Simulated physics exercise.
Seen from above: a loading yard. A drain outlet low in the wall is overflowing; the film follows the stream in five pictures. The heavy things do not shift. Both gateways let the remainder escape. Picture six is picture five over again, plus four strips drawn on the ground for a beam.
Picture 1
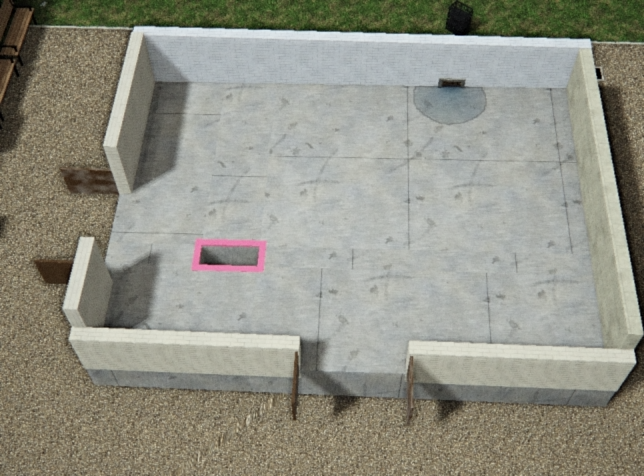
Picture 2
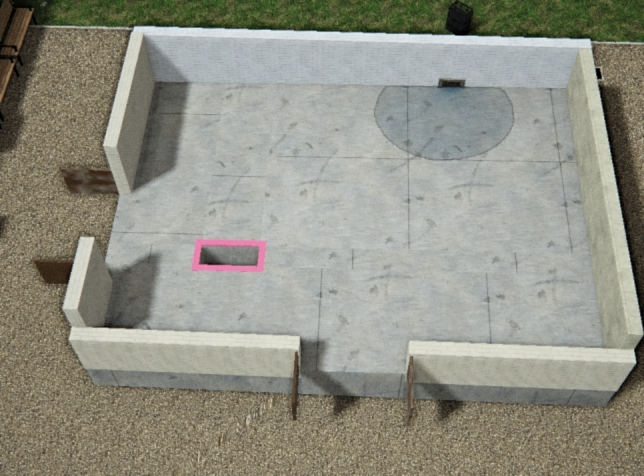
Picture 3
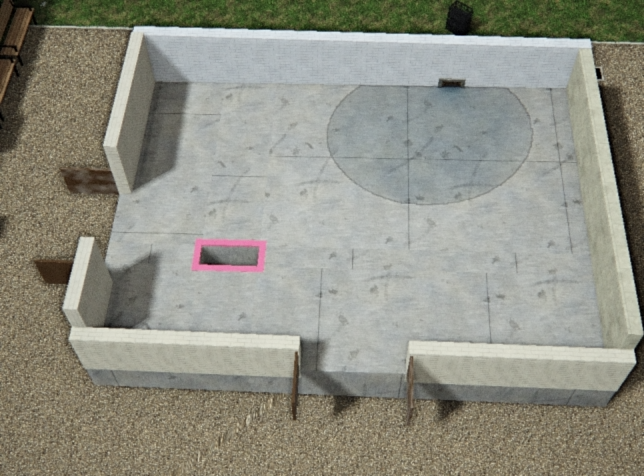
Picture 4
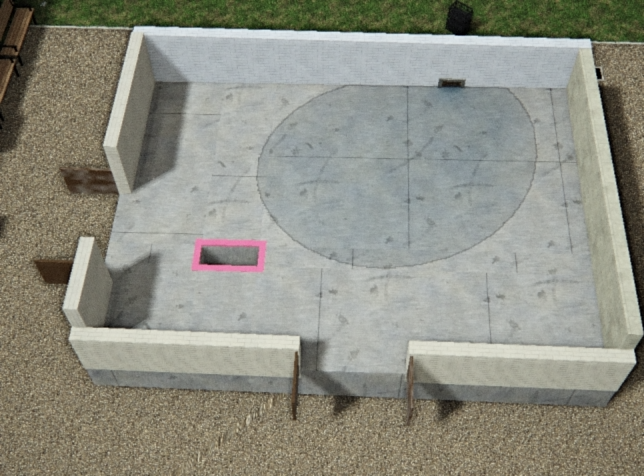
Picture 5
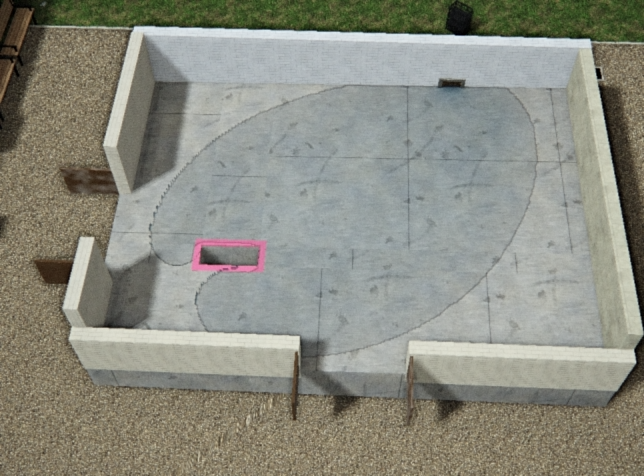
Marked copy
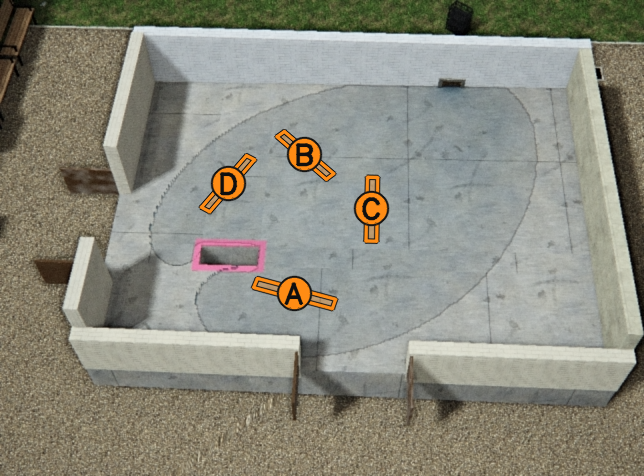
Water spreads from the back wall across the walled yard and enters the pink-edged pit.
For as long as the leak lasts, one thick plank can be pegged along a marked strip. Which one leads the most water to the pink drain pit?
Choose A.
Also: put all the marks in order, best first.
Best to worst: A, D, B, C.
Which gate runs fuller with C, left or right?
More leaves on the left.
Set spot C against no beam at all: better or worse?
It is worse.
On the marked copy, A from (255, 282) to (333, 303); B from (280, 134) to (330, 176); C from (371, 241) to (372, 177); D from (205, 209) to (250, 157).
If A is chosen, about 47 % of the stream runs into the pink drain pit, about 52 % out by the gates.
If B is chosen, about 24 % of the stream runs into the pink drain pit, about 76 % out by the gates.
If C is chosen, about 16 % of the stream runs into the pink drain pit, about 83 % out by the gates.
If D is chosen, about 33 % of the stream runs into the pink drain pit, about 66 % out by the gates.
